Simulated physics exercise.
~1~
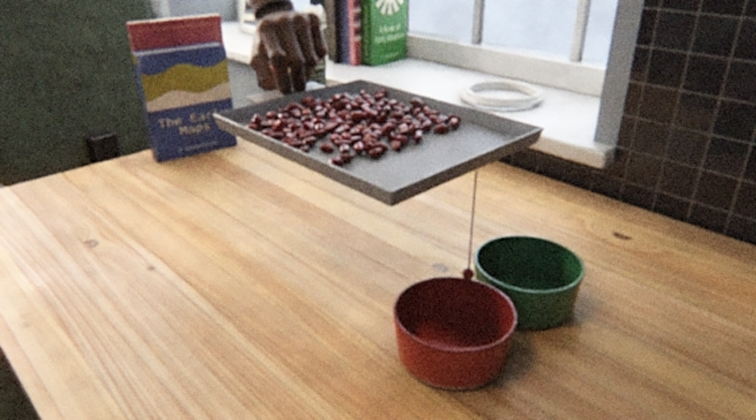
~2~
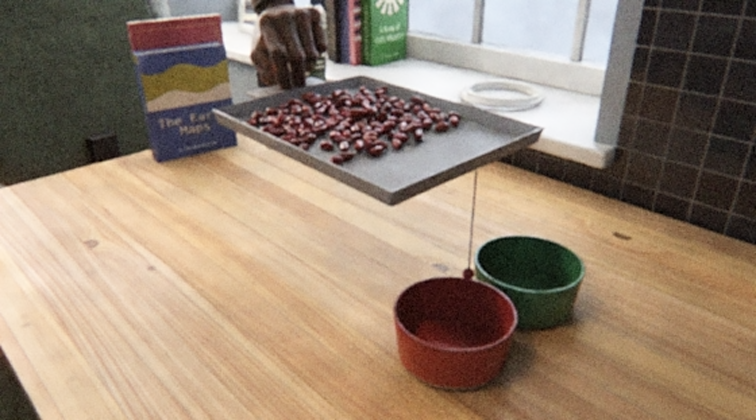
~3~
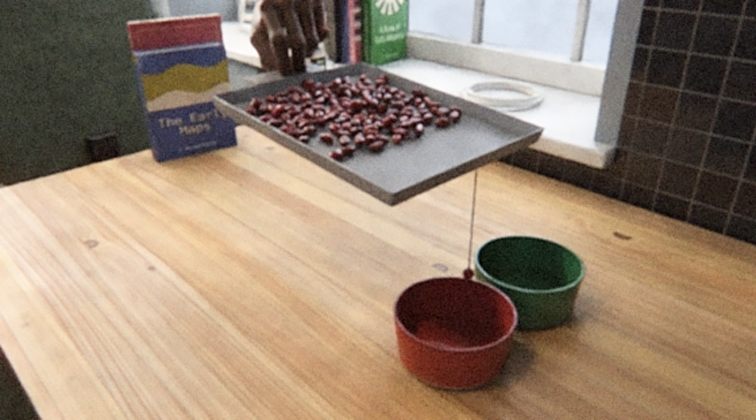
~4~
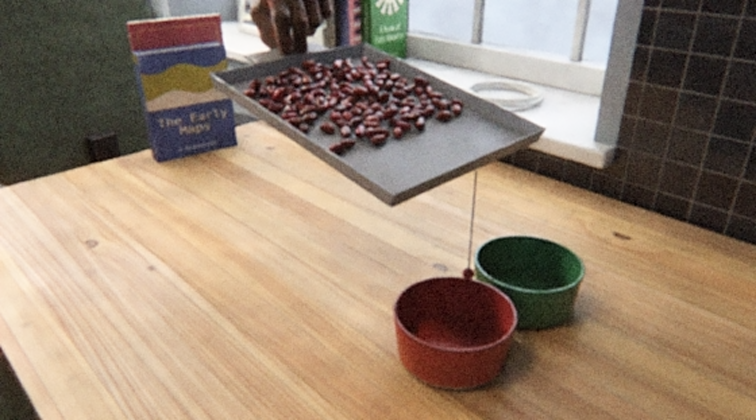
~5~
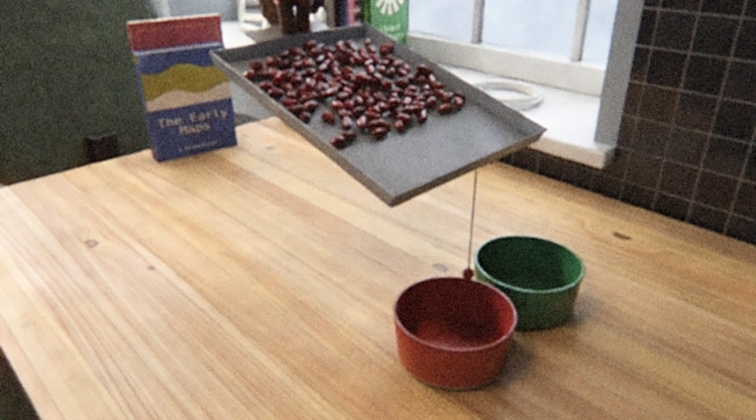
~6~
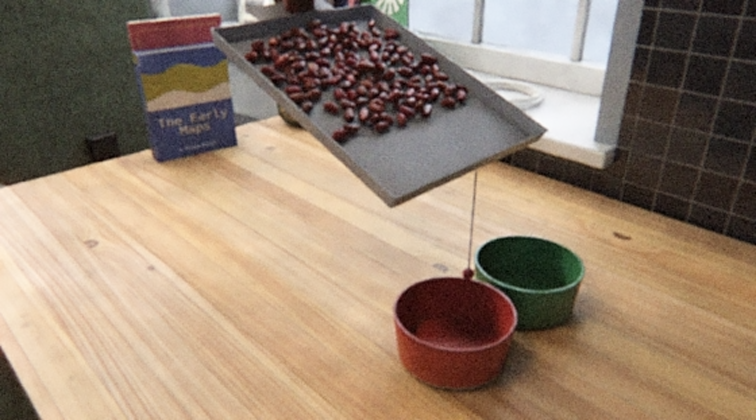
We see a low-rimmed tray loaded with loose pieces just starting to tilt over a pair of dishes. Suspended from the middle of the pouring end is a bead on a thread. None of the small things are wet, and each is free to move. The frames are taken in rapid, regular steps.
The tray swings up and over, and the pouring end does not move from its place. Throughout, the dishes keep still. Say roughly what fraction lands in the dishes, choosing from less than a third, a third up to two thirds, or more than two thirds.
The dishes are left with a middle portion, a third to two thirds.
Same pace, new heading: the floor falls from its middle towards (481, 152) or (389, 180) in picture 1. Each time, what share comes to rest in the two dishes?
About 80 and 40 percent.
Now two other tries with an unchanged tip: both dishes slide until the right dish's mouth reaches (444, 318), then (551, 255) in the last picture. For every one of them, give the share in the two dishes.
The first try gives 30 per cent, the second 50 per cent.
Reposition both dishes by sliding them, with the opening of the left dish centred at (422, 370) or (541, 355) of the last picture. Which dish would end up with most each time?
Trial 1: The one on the right side. Trial 2: The one on the left side.
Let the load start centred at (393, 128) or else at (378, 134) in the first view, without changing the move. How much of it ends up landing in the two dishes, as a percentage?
Respectively 50 and 40 per cent.
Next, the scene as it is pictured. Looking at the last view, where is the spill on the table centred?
Close to (556, 397).
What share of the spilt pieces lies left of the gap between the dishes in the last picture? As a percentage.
About 20 percent.
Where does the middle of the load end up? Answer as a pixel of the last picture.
Somewhere around (491, 362) in the final view.
Just after the last frame, tray tipped steeply; the larger part on the tray; about a tenth in the air.
A moment on, tray tipped past a quarter turn; roughly a quarter on the tray; roughly a quarter in the left dish; about a tenth in the right dish; roughly a quarter outside both; roughly a quarter in the air.
Further on, tray tipped past a quarter turn; roughly a third in the left dish; about a tenth in the right dish; roughly half outside both.
When it is over, tray tipped past a quarter turn; roughly a third in the left dish; about a tenth in the right dish; roughly half outside both.
